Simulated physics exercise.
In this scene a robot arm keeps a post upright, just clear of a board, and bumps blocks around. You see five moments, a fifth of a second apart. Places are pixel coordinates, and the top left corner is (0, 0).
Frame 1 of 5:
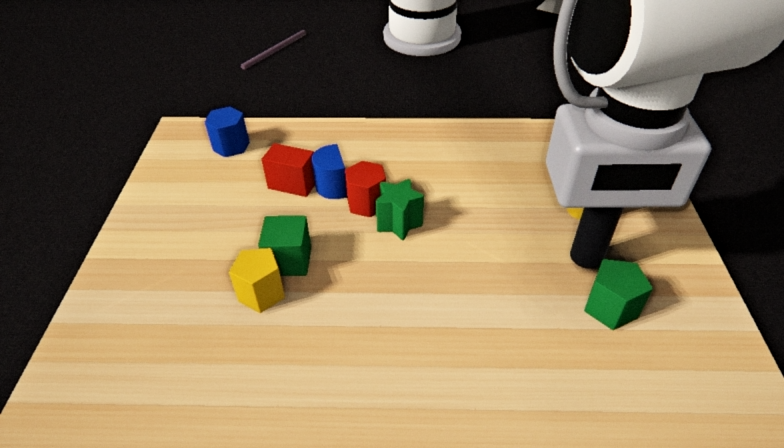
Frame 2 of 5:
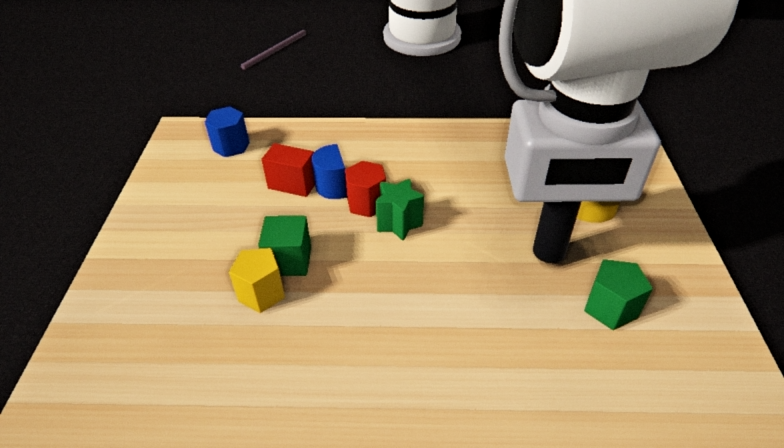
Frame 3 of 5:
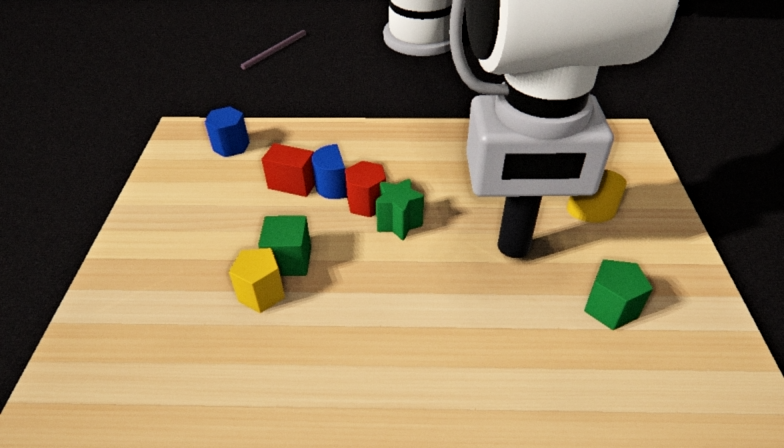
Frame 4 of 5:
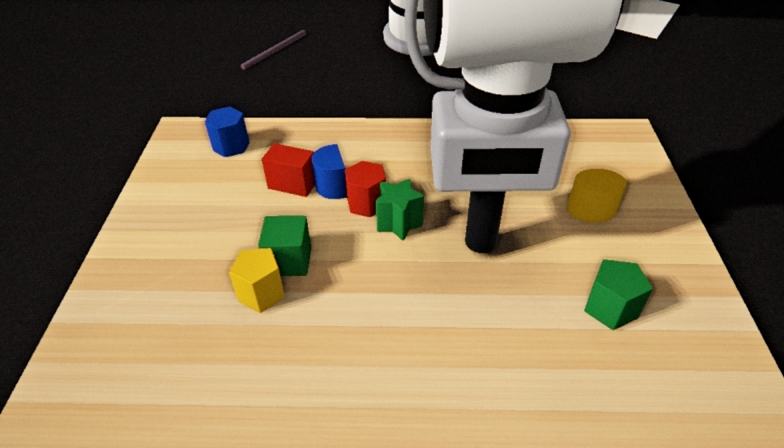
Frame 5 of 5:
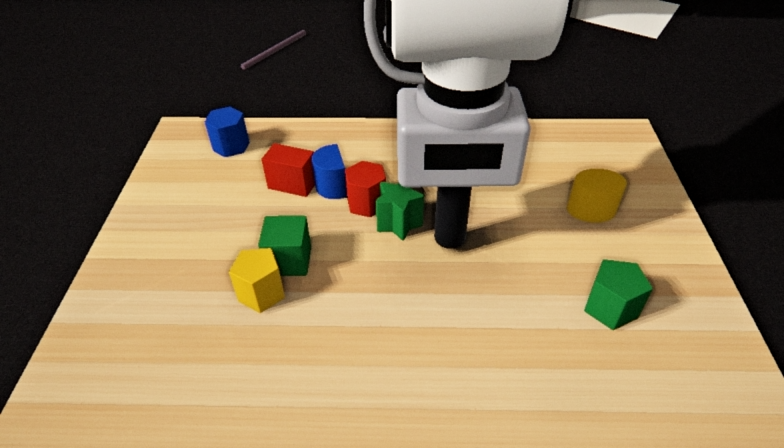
A white and grey robot arm with a black post stands over a pale wooden board against a dark background, seen from above by a still camera. Red, blue, green and yellow blocks sit mostly on the left, with a green block and a yellow one at right. The arm sweeps the post steadily leftward, uncovering the yellow block and nearing the green star, while every block stays put.
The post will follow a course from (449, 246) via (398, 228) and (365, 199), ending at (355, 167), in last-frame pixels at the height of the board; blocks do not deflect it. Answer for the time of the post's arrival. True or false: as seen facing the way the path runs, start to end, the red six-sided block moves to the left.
False.
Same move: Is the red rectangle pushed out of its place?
Short answer: Yes.
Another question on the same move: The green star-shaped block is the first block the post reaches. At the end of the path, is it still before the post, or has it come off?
The green star-shaped block is leading.
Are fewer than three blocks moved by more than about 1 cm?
No - that is not the case.
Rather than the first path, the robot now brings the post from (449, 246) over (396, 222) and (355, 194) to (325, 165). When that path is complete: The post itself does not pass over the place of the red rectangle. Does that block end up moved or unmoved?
That block ends up displaced.
On the path given first. One third of the way, post at (396, 219); red rectangle at (286, 153); blue half-round block at (324, 156), turned 20° clockwise; red six-sided block at (354, 165), turned 45° anticlockwise; green star-shaped block at (384, 178), turned 25° clockwise.
Two thirds of the way, post at (364, 190); red rectangle at (268, 148), turned 50° anticlockwise; blue half-round block at (305, 137); red six-sided block at (335, 135), turned 60° anticlockwise; green star-shaped block at (363, 150), turned 45° clockwise.
At the end, post at (355, 159); red rectangle at (268, 148), turned 50° anticlockwise; blue half-round block at (304, 136); red six-sided block at (327, 115), turned 95° anticlockwise; green star-shaped block at (362, 121), turned 60° clockwise.
